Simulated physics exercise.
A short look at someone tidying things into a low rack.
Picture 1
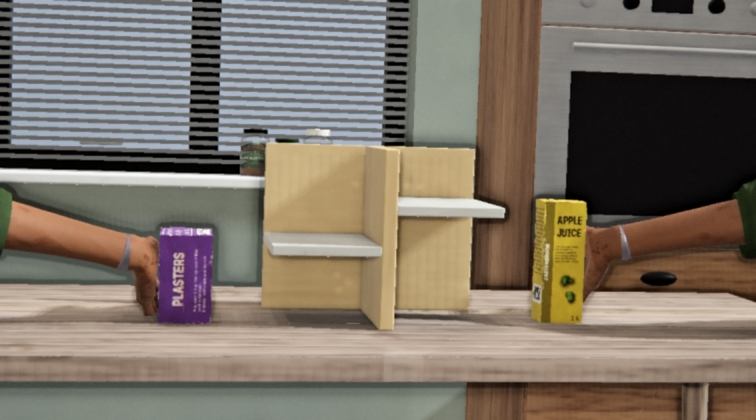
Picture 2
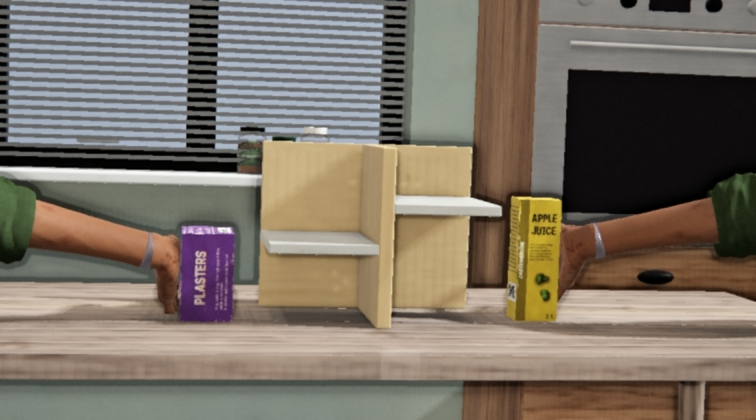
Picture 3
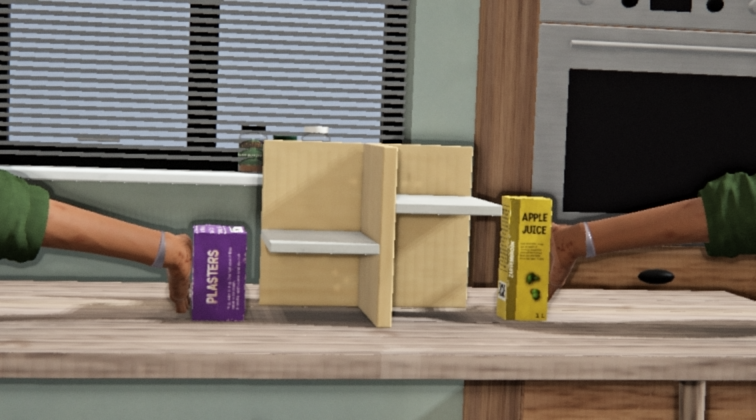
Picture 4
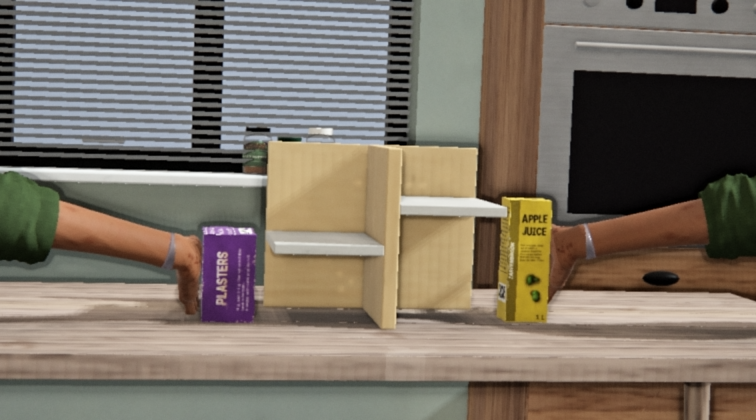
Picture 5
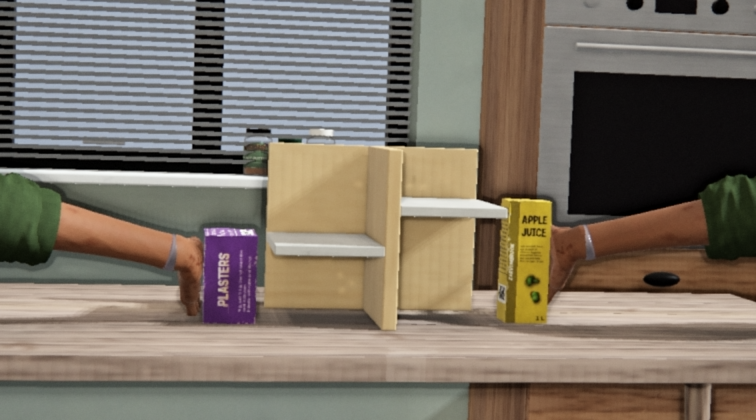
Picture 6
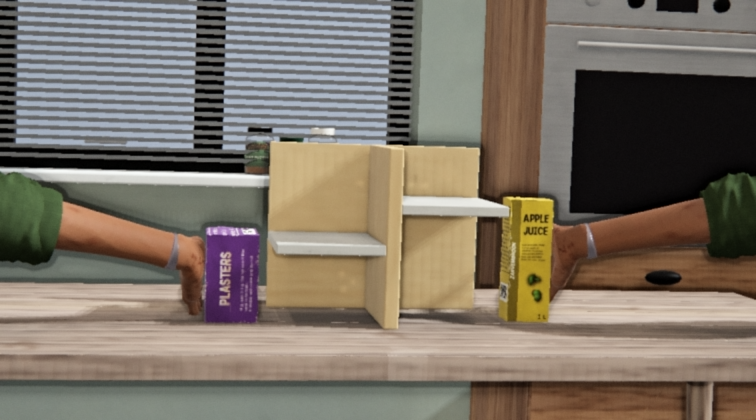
Two hands slide a purple box and a yellow carton inward toward a low shelf.
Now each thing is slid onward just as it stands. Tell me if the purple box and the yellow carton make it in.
The purple box stops at the shelf, the yellow carton stops at the shelf.
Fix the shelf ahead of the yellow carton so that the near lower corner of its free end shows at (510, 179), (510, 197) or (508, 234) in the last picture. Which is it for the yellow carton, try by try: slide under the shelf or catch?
In that order, it clears the shelf; fits; gets stuck.
Then, 0.18 s after the last picture, purple box sliding up to the opening near (236, 274); yellow carton sliding up to the opening near (521, 259).
Then, 0.24 s after the last picture, purple box sliding up to the opening near (243, 274); yellow carton sliding up to the opening near (514, 259).
Then, 0.66 s after the last picture, purple box stopped at the opening near (245, 274); yellow carton stopped at the opening near (512, 259).
At rest, the purple box catches on the edge, near (245, 274); the yellow carton catches on the edge, near (512, 259).
